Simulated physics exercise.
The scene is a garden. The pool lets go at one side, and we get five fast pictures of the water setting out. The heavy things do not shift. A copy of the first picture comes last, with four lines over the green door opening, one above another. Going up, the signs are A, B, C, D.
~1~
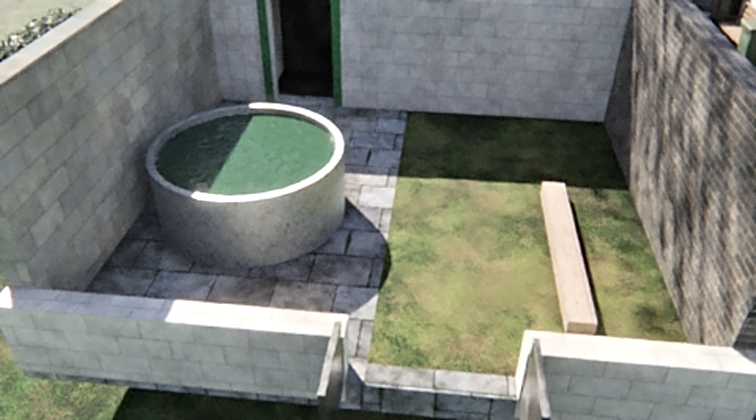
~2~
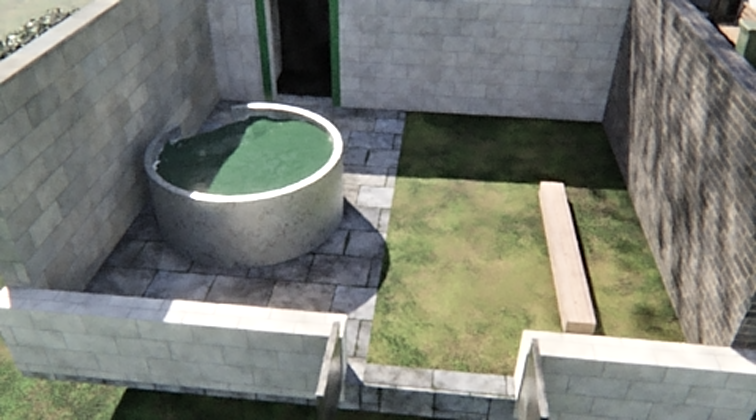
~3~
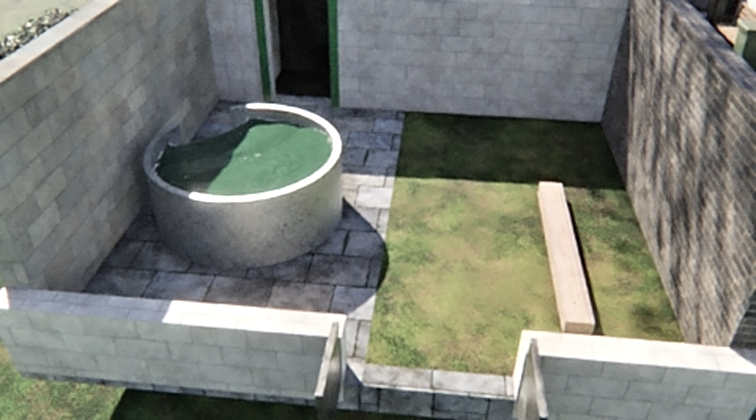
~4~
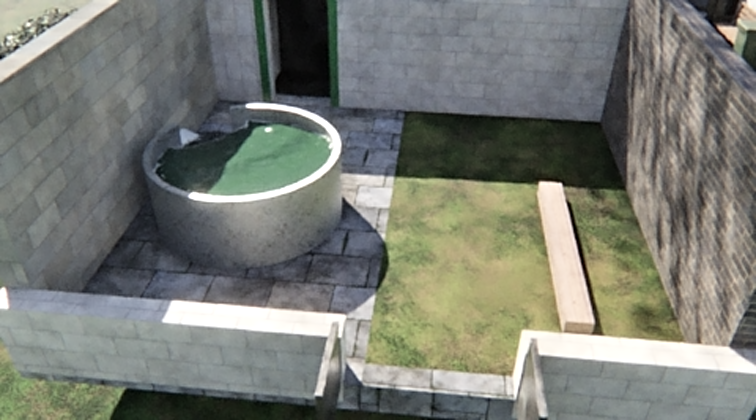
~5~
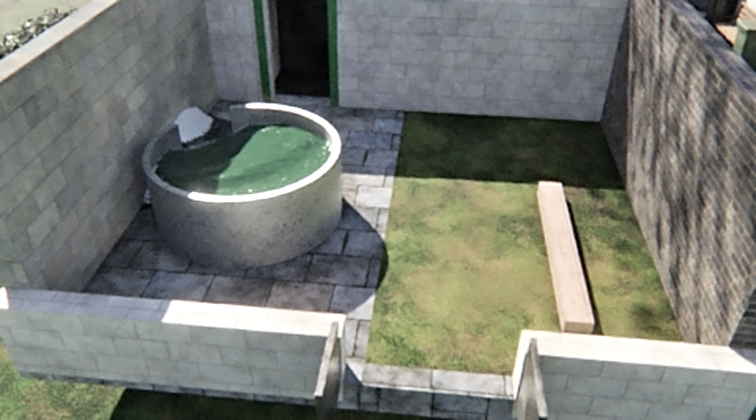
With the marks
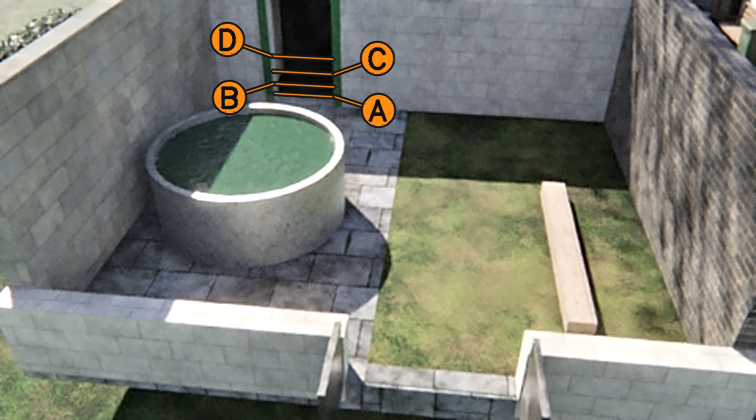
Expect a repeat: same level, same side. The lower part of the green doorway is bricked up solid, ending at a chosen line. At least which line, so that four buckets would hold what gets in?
Choose B.
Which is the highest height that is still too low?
The answer is A.
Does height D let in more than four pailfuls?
No.
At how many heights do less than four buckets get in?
Three.
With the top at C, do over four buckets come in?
No.
On the marked copy, A at (304, 95); B at (303, 85); C at (303, 72); D at (302, 57); from the bottom up A, B, C, D.
With A, about 8 bucketfuls get in.
With B, a splash gets over, under a bucket.
With C, nothing gets over.
With D, nothing gets over.
